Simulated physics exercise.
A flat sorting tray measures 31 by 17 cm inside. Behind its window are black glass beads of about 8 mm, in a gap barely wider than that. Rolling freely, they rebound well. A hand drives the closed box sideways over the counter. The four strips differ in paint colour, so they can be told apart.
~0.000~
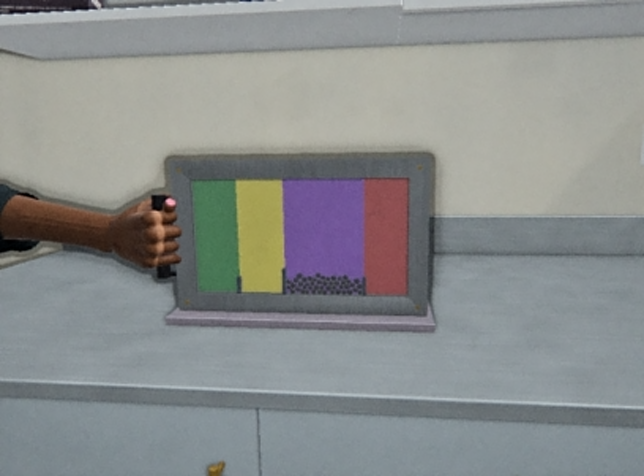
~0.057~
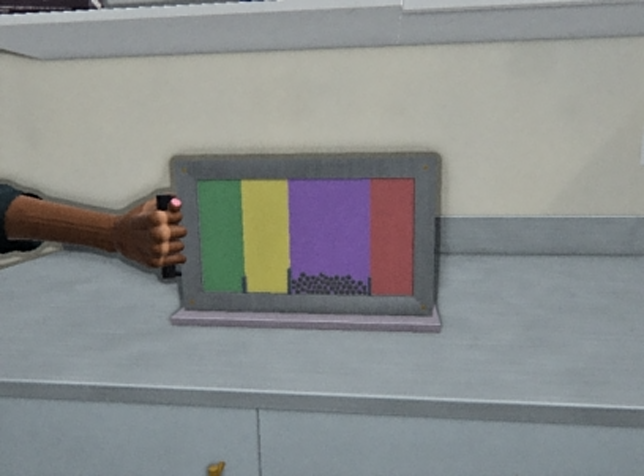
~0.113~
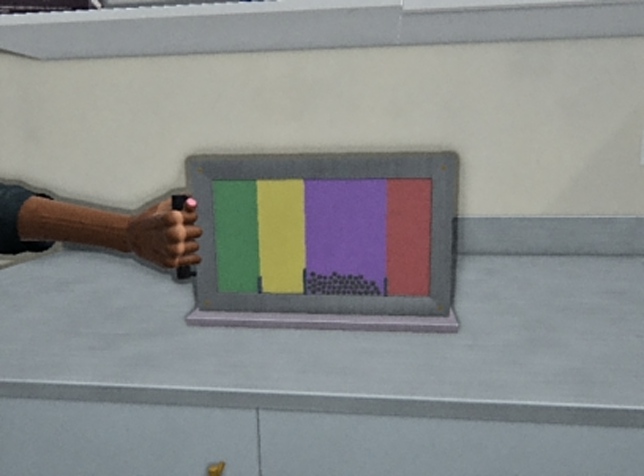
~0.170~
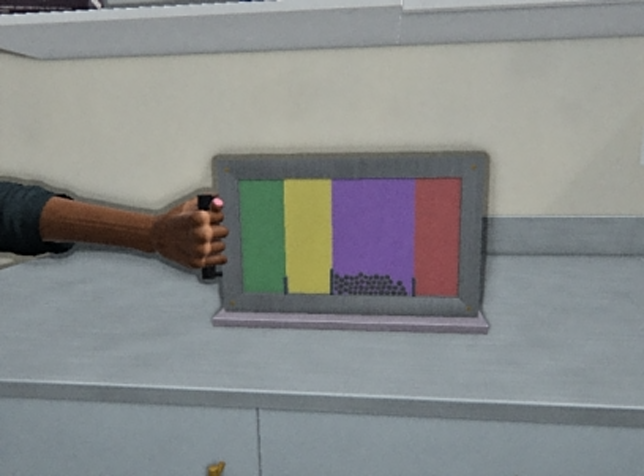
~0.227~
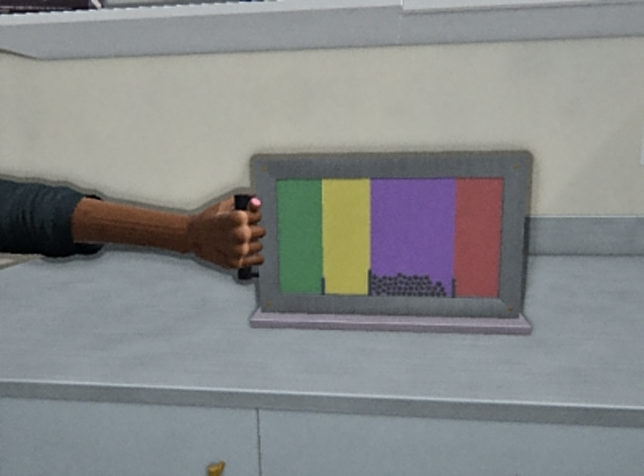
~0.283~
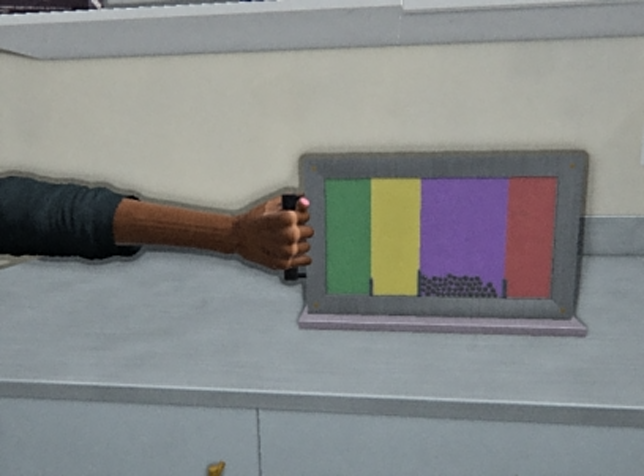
The clip opens on a hand gripping the black handle of a grey-framed box on a counter, with small dark beads lying low across its purple strip. The hand pushes the box to the right, slowly then faster, and the beads bank toward the purple strip's left side as more sleeve appears.
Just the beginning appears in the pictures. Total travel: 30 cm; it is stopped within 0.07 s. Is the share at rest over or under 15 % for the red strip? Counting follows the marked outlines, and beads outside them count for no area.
For the red strip: Above 15 %.
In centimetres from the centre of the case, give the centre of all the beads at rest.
Offset approx. 6 cm right, 7 cm below.
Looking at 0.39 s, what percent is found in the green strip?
Share: Some 0 per cent.
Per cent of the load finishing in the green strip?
Close to 0 per cent of the load rests there.
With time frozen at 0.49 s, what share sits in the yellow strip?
About 0 percent of the load.
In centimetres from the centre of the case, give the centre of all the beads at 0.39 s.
Roughly 5 centimetres to the right and 7 centimetres below.
After 0.39 s, it is 30 cm to the right; the beads' middle is 5 cm right of and 7 cm below the centre; purple 100 %.
After 0.49 s, it is 30 cm to the right; the beads' middle is 7 cm right of and 7 cm below the centre; red 20 %, purple 80 %.
After 0.64 s, it is 30 cm to the right; the beads' middle is 6 cm right of and 7 cm below the centre; red 20 %, purple 80 %.
At rest by 1.2 s, it is 30 cm to the right; red 20 %, purple 80 %, green 0 %, yellow 0 %.
